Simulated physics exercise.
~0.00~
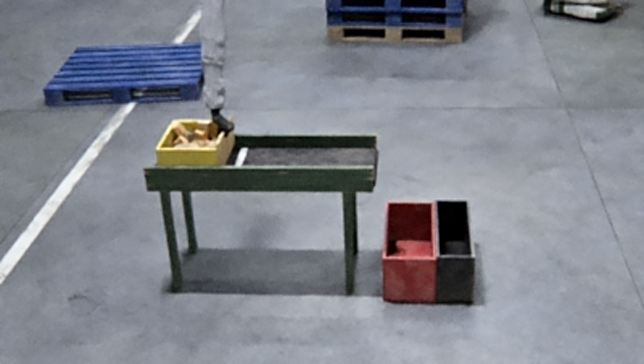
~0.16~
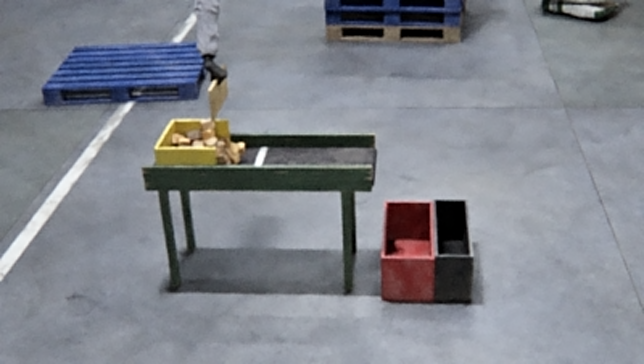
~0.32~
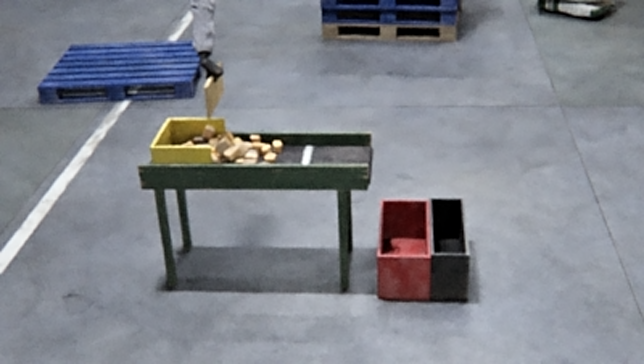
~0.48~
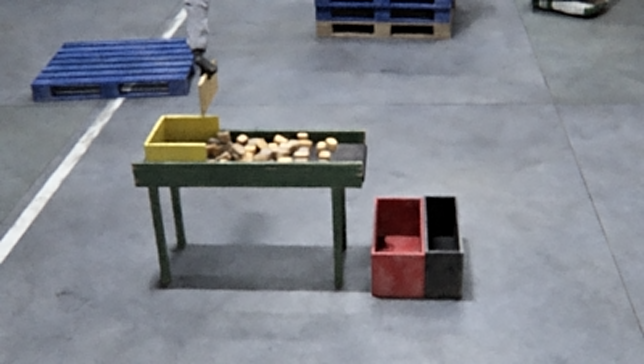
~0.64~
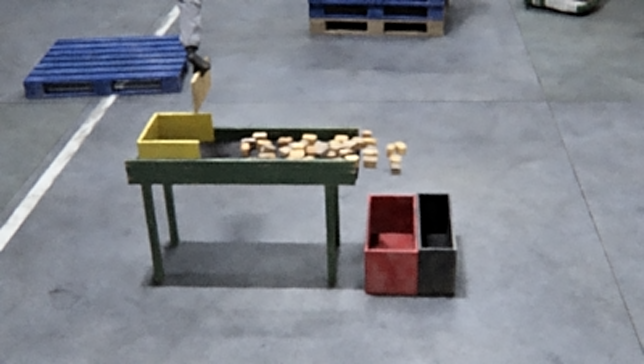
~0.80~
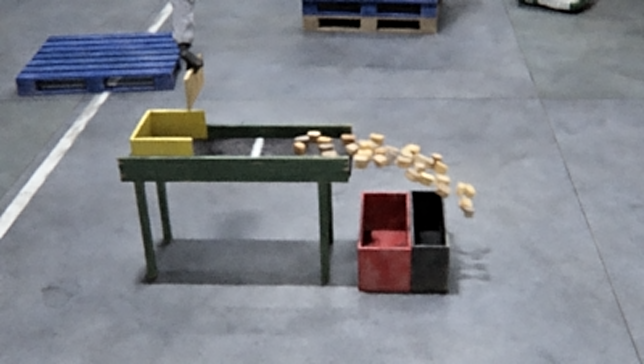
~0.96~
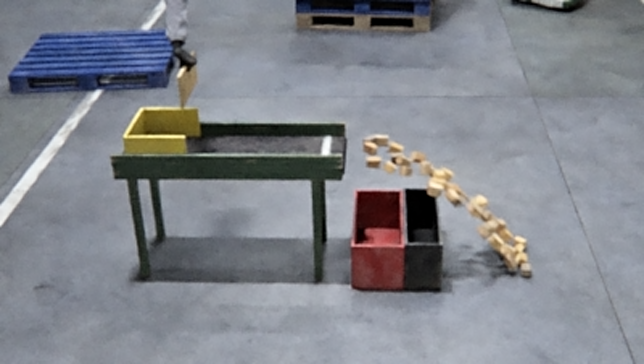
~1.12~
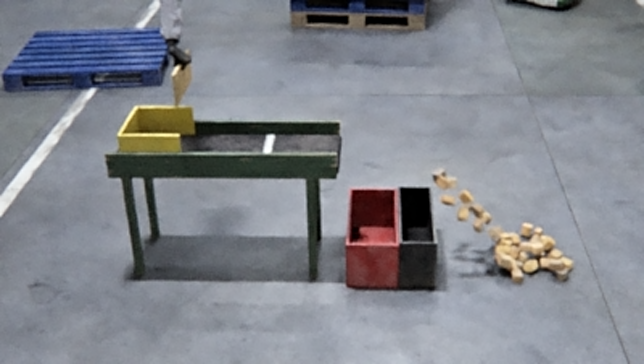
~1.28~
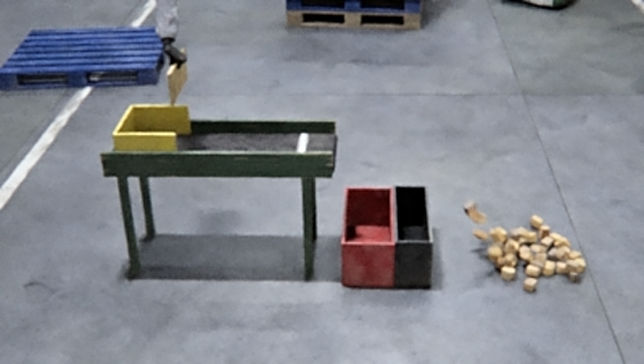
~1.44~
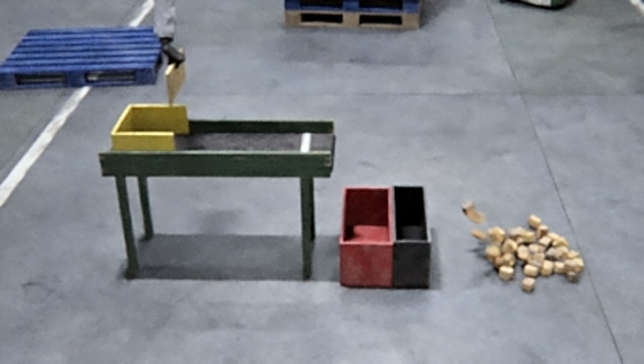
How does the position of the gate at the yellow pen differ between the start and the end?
At the start the gate is down at the right side of the yellow pen, closing it off. At the end the arm is holding it raised above the pen, leaving that side open.
